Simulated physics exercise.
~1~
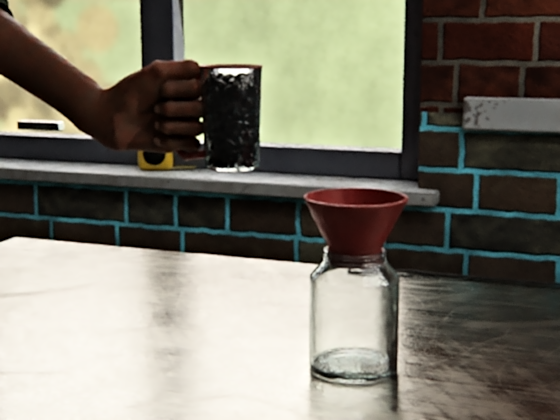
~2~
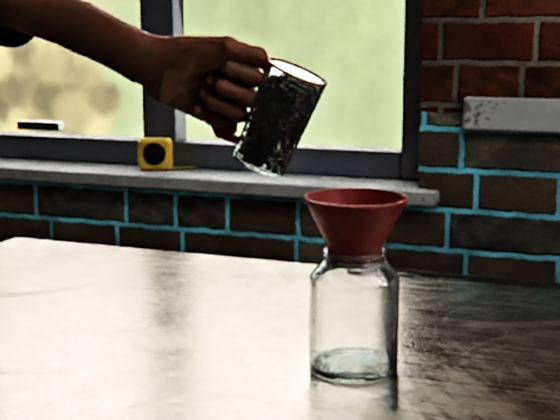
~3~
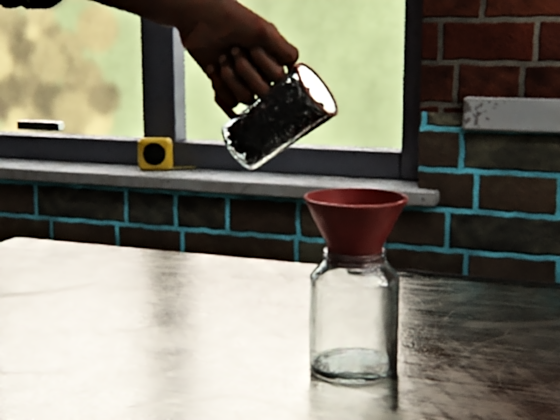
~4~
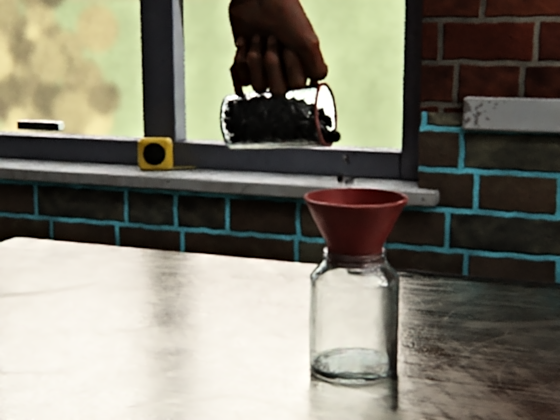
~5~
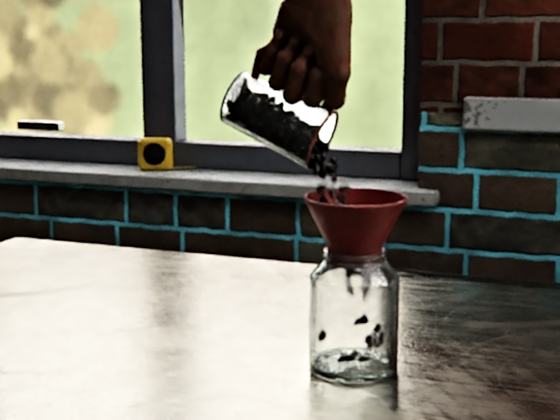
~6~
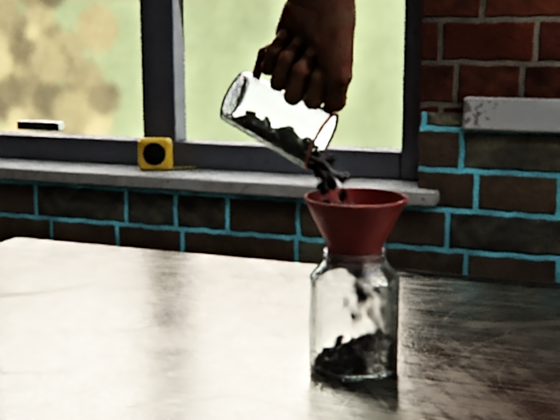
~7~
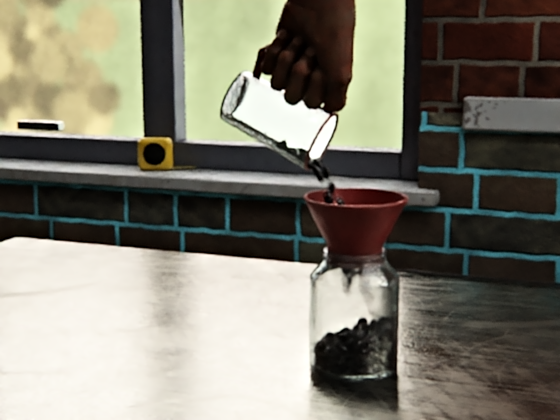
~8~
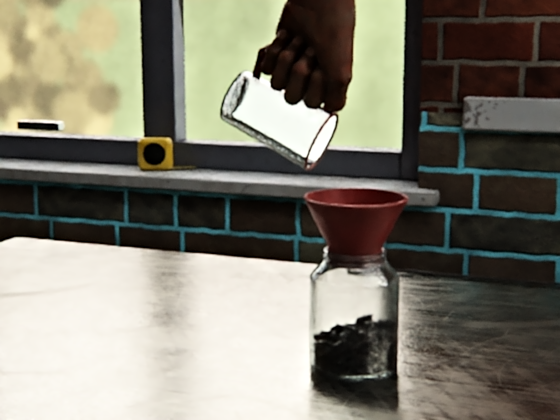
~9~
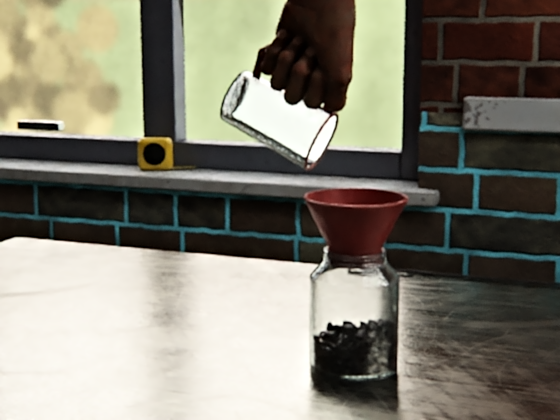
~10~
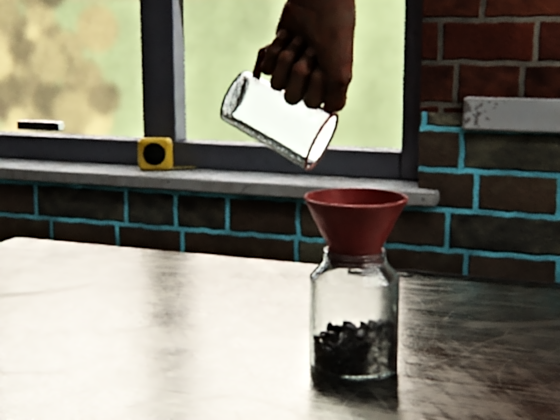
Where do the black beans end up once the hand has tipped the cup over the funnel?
The larger part of the beans ends up in the glass jar, with very few, if any, spilt outside or left in the cup or funnel.
On a table by a window and brick wall, a hand carries a clear cup of black beans to the right and tips it, pouring them through a red funnel into a glass jar until the cup is empty and the beans lie piled in the jar.
